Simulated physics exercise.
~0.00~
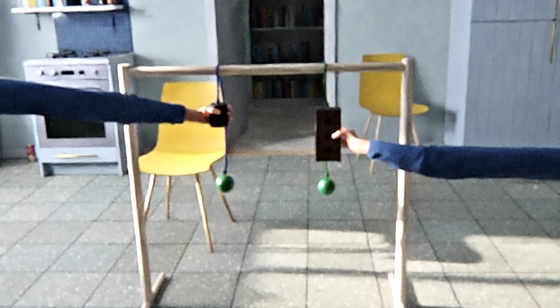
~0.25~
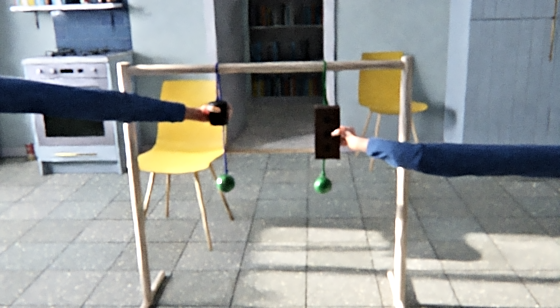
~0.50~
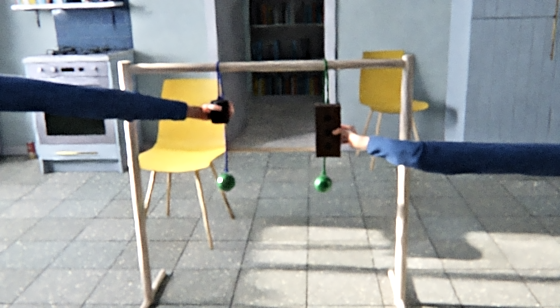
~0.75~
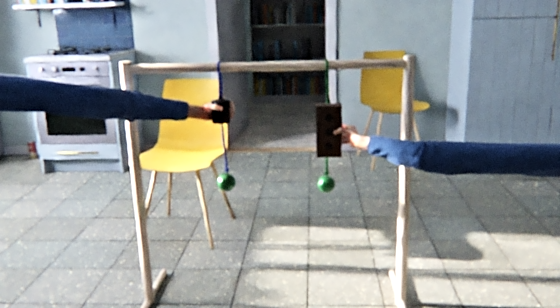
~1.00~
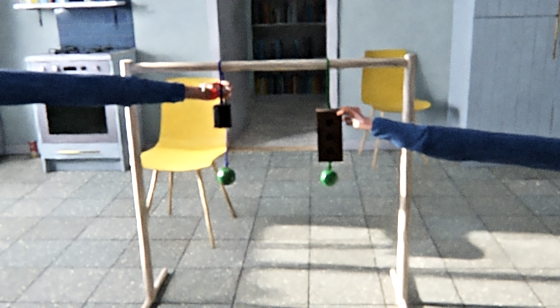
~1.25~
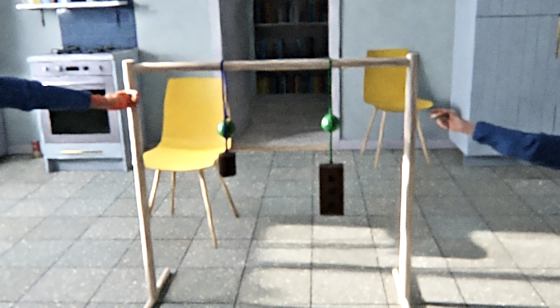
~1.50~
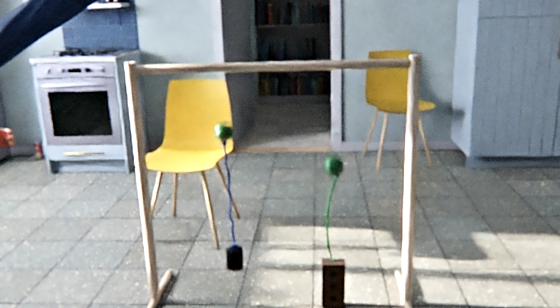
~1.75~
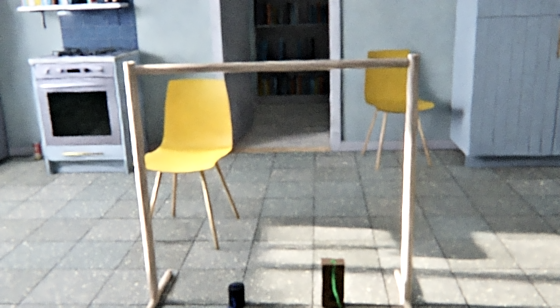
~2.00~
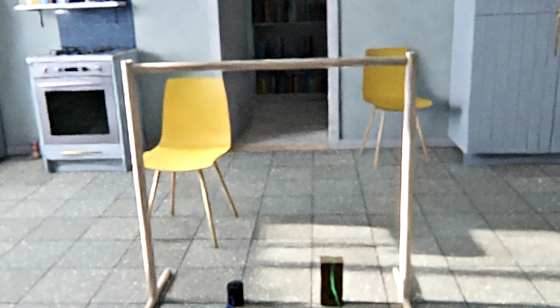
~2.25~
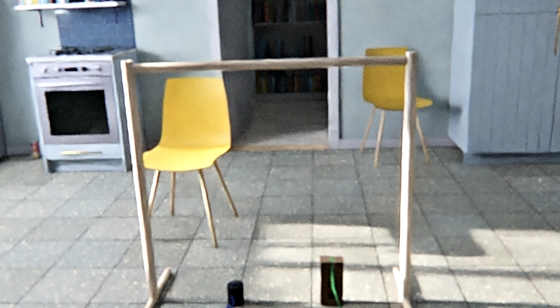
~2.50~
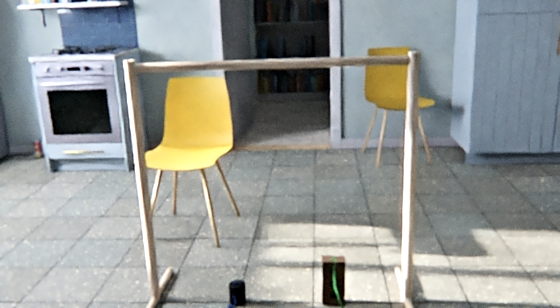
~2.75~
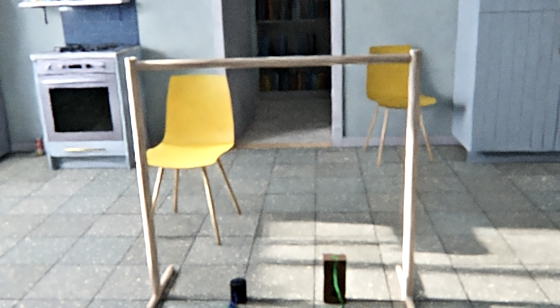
Two dark blocks, a small one on the left and a larger brown one on the right, hang on cords from a wooden rail in a grey-tiled kitchen, seen from the front by a slightly swaying camera. Green apples dangle beneath them, with yellow chairs and a white stove behind. Two blue-sleeved arms hold the blocks from either side, then let go and draw back. Both blocks drop as the apples rise towards the rail, and the cords follow them down. Finally both blocks rest on the floor and the rail stands bare.
